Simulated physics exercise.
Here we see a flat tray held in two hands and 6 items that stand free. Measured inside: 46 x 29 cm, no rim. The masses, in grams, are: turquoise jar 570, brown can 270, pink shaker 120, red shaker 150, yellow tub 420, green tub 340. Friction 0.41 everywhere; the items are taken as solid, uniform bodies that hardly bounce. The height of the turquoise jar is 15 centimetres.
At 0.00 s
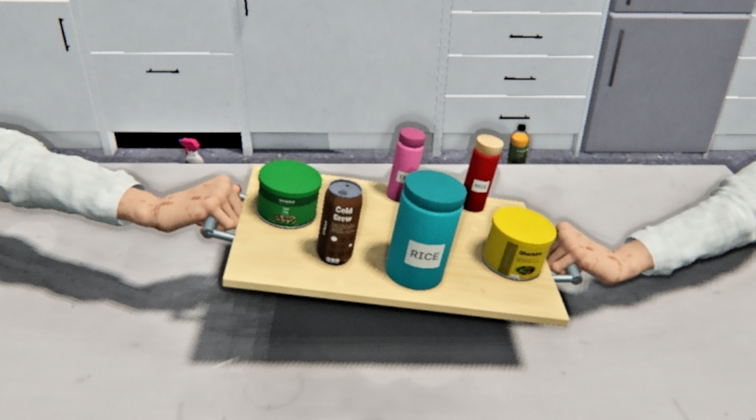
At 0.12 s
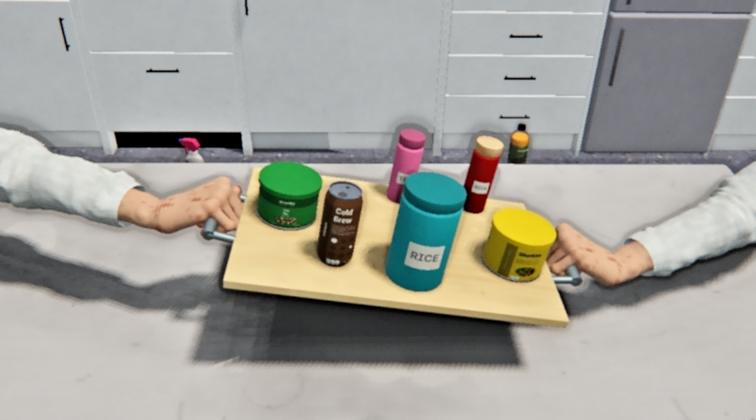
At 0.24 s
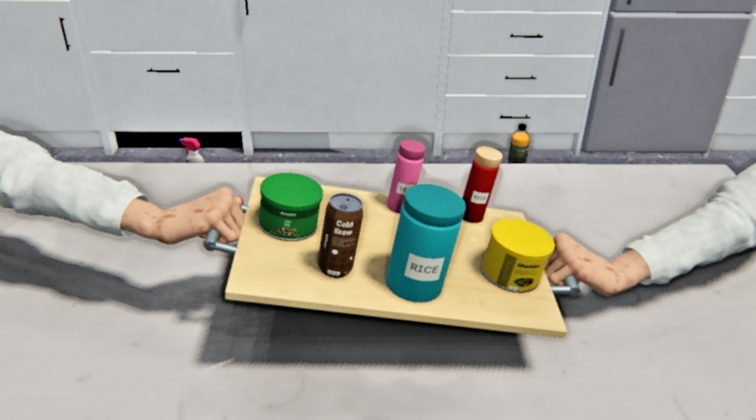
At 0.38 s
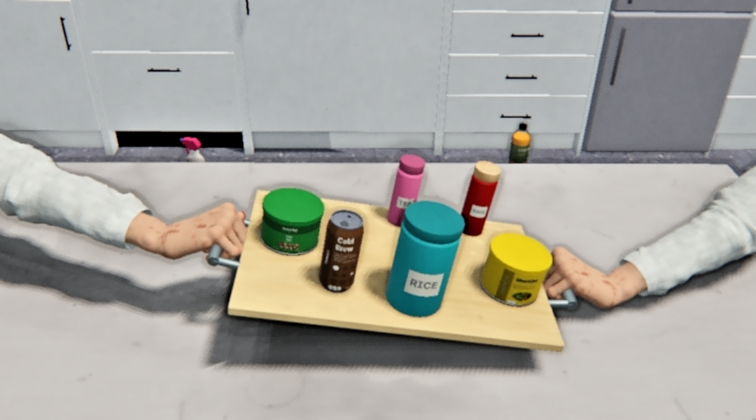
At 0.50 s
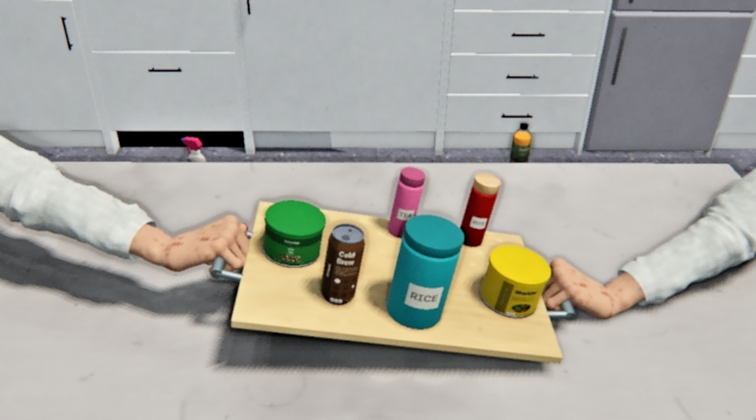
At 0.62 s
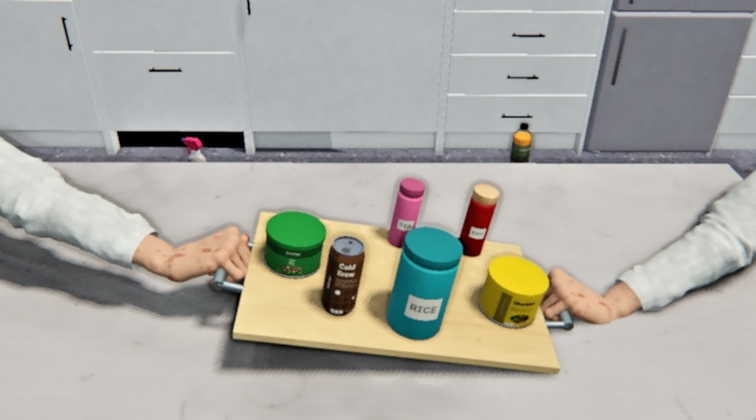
In a kitchen, two hands held a wooden tray of six jars, tubs, shakers and a can, slanting down to the right, and slowly lowered it toward the pale countertop, the items staying in place.
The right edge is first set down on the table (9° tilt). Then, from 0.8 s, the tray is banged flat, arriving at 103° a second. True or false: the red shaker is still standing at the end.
True.
Around 0.92 s, right edge on the table, tray at 4°.
Around 1.02 s, tray flat on the table.
Finally (1.5 s), all 6 still in place (within 5 cm). In the last view, red shaker near (469, 230).
